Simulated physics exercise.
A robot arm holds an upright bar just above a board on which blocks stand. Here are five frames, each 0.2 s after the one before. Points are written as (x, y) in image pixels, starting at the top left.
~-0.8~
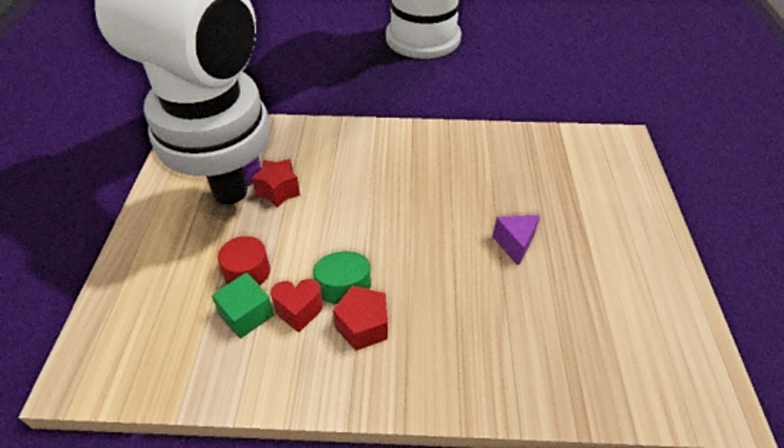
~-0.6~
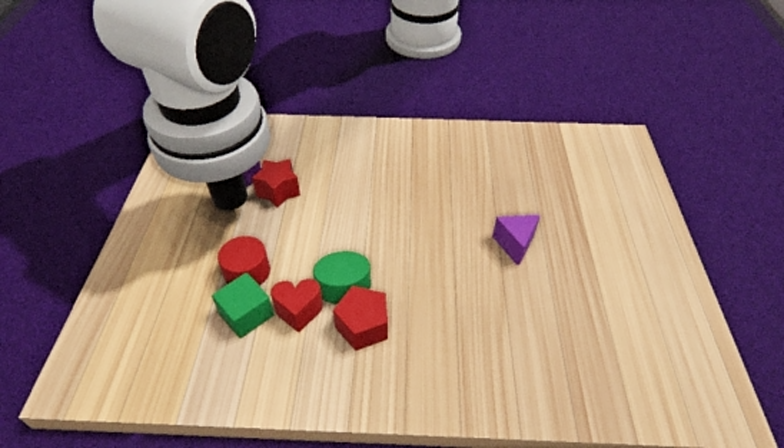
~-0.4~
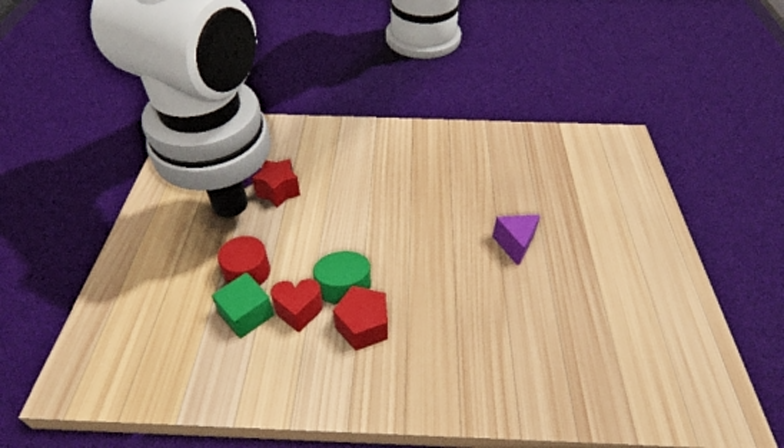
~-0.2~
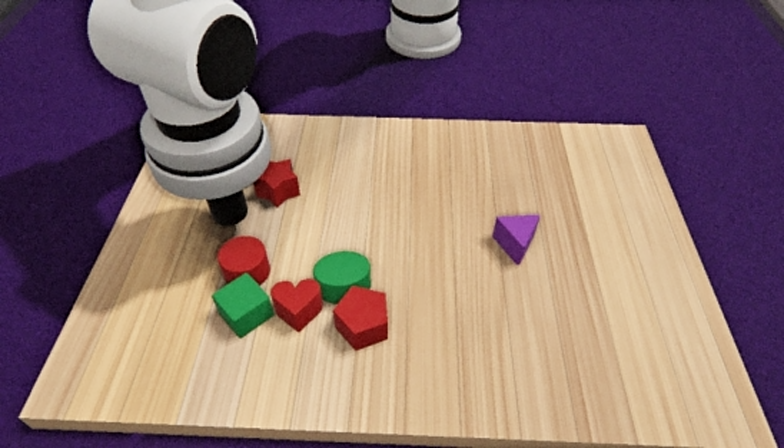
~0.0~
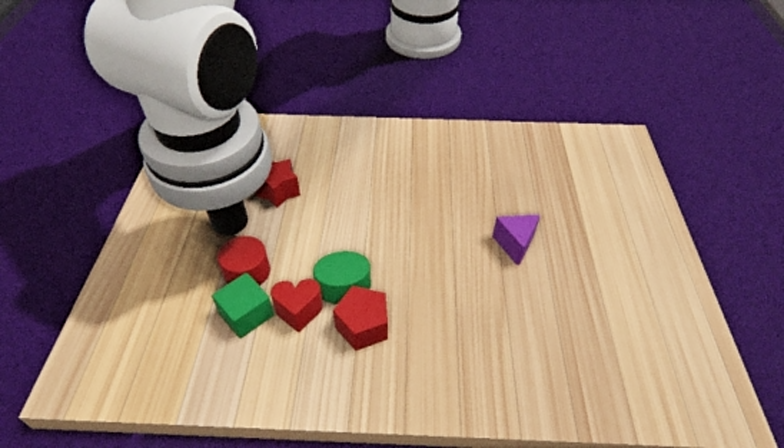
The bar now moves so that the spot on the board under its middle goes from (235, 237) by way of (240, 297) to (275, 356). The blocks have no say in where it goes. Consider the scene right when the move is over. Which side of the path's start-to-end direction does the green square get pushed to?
The answer is right: Facing from the path's start to its end, that's where the green square shifts.
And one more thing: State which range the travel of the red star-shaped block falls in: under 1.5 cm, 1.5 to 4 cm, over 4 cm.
It's set to move under 1.5 cm.
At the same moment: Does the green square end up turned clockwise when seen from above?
Yes.
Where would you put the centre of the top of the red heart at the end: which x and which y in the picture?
My prediction: (336, 332).
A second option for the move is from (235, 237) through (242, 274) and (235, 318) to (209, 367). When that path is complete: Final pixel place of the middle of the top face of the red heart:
The answer is (319, 309).
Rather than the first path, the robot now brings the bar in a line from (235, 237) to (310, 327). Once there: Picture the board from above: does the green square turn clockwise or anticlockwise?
Spins clockwise.
What follows on the original path. One third of the way, bar at (233, 263); green square at (246, 323), turned 55° clockwise; red cylinder at (258, 282); red heart at (302, 298).
Two thirds of the way, bar at (243, 306); green square at (245, 365), turned 80° clockwise; red cylinder at (275, 324); red heart at (325, 314), turned 65° anticlockwise; red pentagon at (374, 307).
At the end, bar at (271, 344); green square at (244, 386), turned 110° clockwise; red cylinder at (307, 365); red star-shaped block not moved; red heart at (336, 332), turned 135° anticlockwise; red pentagon at (377, 305).
